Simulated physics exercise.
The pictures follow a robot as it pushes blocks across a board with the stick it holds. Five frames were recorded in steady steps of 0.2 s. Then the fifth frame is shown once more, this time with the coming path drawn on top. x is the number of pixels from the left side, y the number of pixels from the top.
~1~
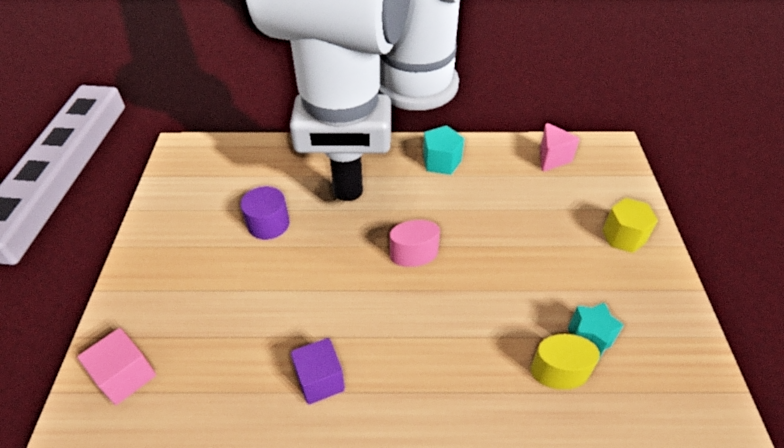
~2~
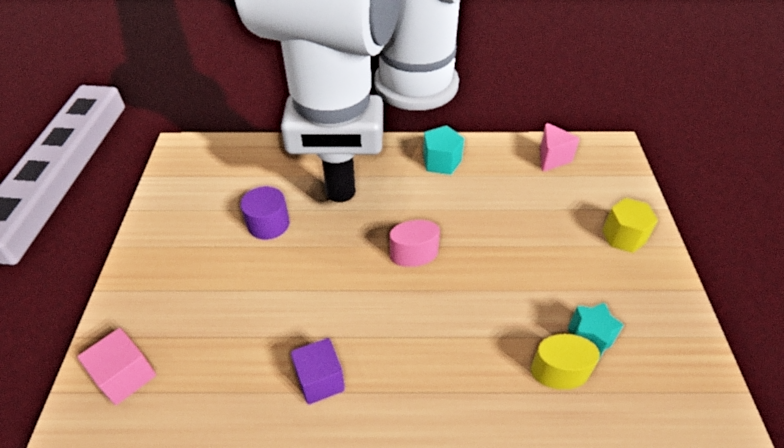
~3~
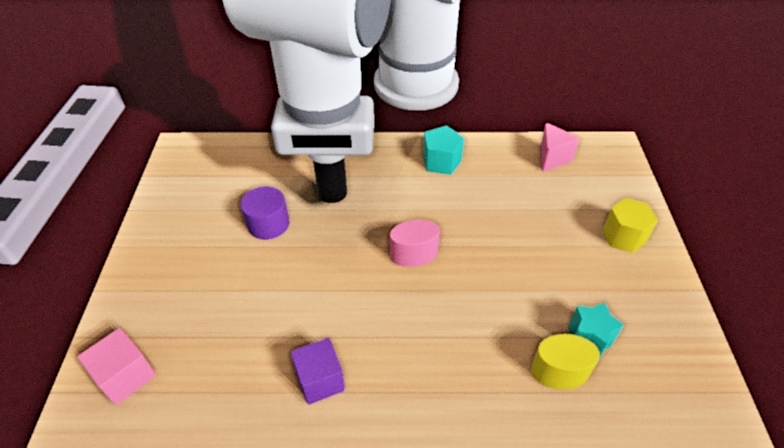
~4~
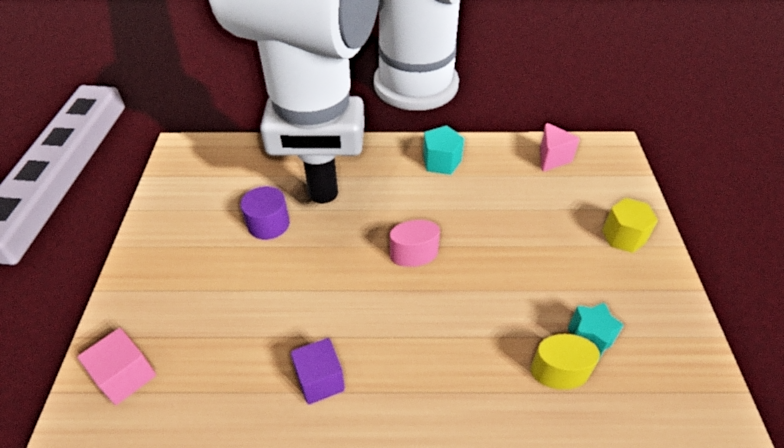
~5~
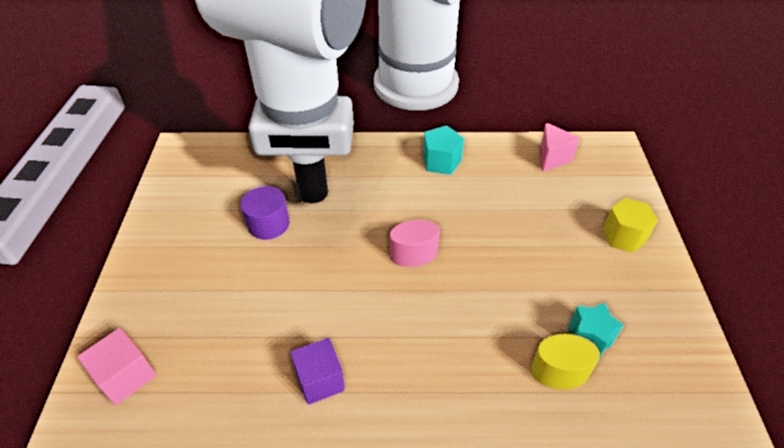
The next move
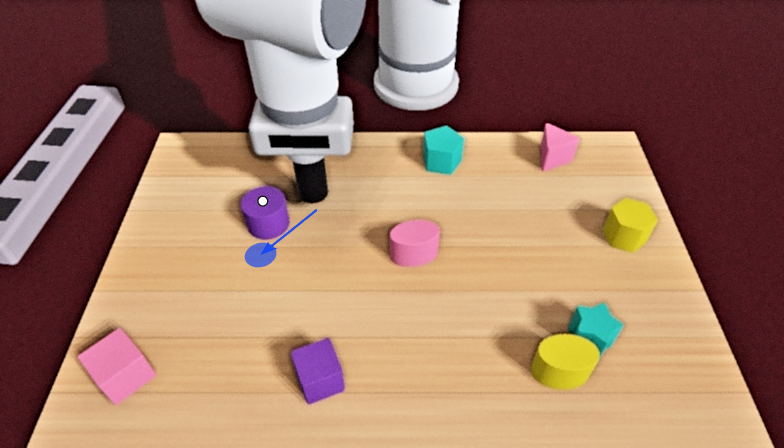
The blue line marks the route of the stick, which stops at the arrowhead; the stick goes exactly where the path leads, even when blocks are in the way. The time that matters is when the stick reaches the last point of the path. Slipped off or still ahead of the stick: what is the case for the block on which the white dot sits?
It lies beside or behind the stick.
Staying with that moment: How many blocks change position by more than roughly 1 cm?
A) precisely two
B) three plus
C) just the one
Option C.
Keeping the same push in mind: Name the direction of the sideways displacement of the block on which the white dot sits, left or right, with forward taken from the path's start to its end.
It will end up to the right.
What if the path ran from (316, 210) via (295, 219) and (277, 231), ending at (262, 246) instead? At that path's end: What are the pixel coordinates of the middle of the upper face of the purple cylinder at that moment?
It should be at (220, 216) by then.
The drawn path runs from (316, 210) directly to (261, 255); the dot is on the purple cylinder.
The first path, step by step. Halfway along, stick at (285, 216); purple cylinder at (247, 206).
At the end, stick at (256, 238); purple cylinder at (232, 212).
